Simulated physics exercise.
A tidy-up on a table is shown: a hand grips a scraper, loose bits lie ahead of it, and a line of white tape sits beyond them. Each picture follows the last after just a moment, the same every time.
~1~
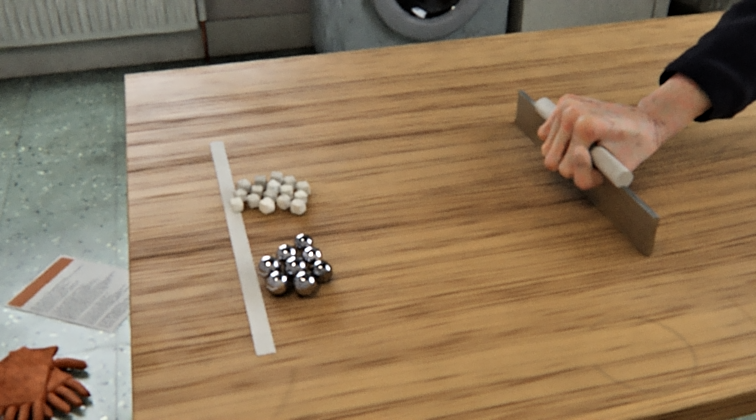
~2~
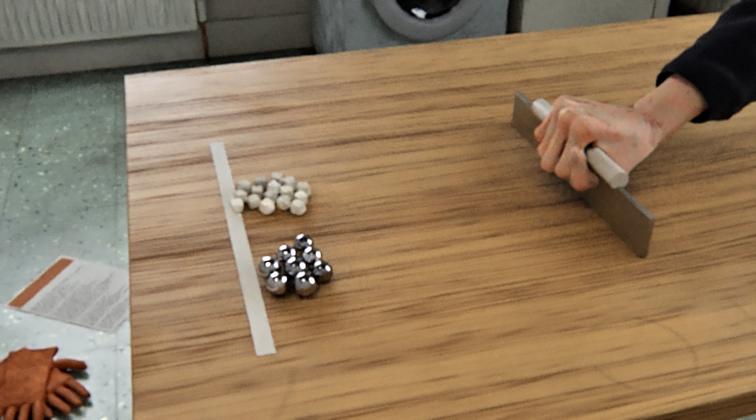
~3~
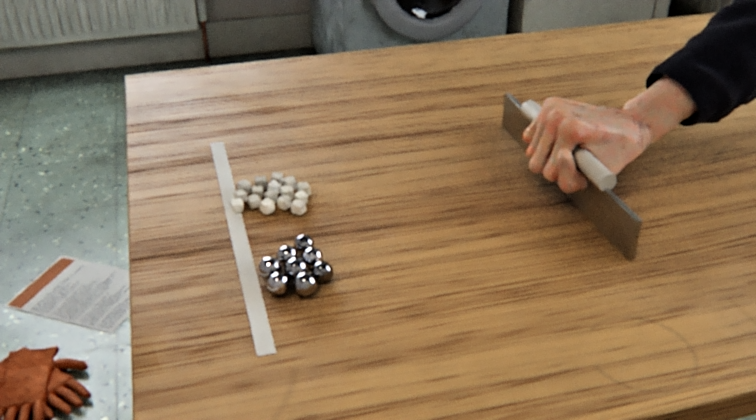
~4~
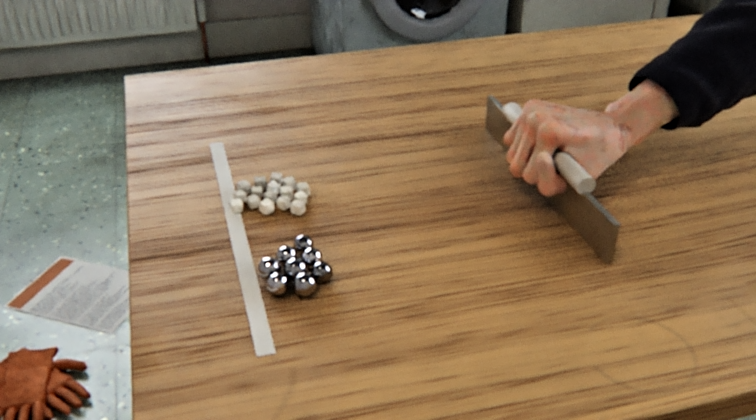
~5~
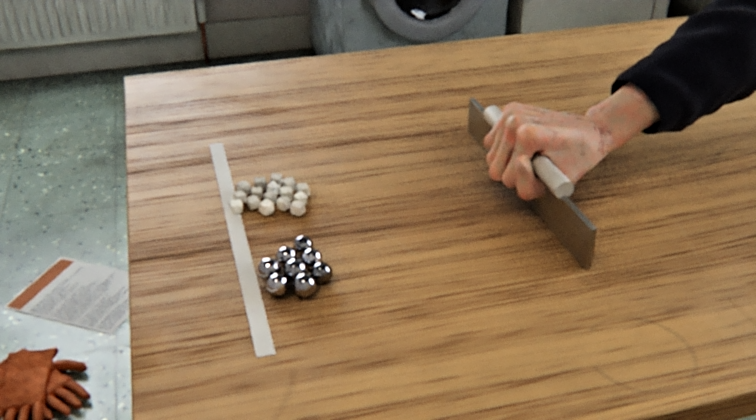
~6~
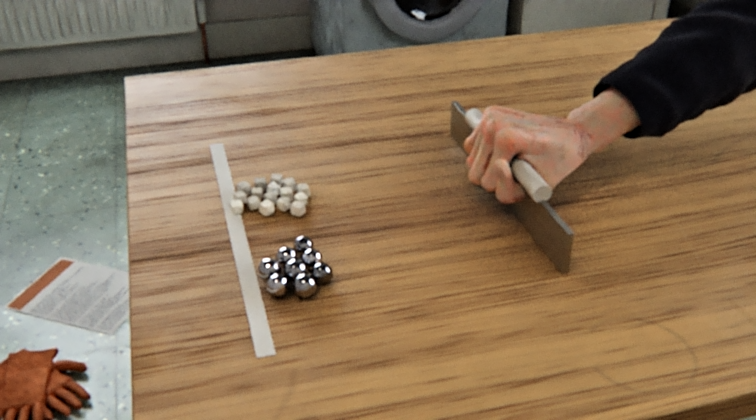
The clip shows a hand holding a flat scraper by its pale handle and sliding it steadily leftward across a wooden table, while small whitish pieces and shiny steel balls sit still beside a strip of white tape.
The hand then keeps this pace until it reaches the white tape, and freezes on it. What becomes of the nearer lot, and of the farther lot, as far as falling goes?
My prediction: The nearer lot spills in part. The farther lot does not spill.
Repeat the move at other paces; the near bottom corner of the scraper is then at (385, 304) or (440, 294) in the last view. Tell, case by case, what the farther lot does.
Earlier try: It partly goes over. Later try: It partly goes over.
Then, 0.39 s past the last view, scraper still moving, near (362, 178); nearer lot all on the table, its front near (270, 270); farther lot all on the table, its front near (236, 207).
Then, 0.79 s past the last view, scraper stopped at the white tape; nearer lot all on the table, its front near (174, 270); farther lot all on the table, its front near (172, 224).
Then, 1.07 s past the last view, scraper stopped at the white tape; nearer lot most over the edge; farther lot all on the table, its front near (169, 225).
Finally, scraper stopped at the white tape; nearer lot all over the edge; farther lot all on the table, its front near (169, 225).
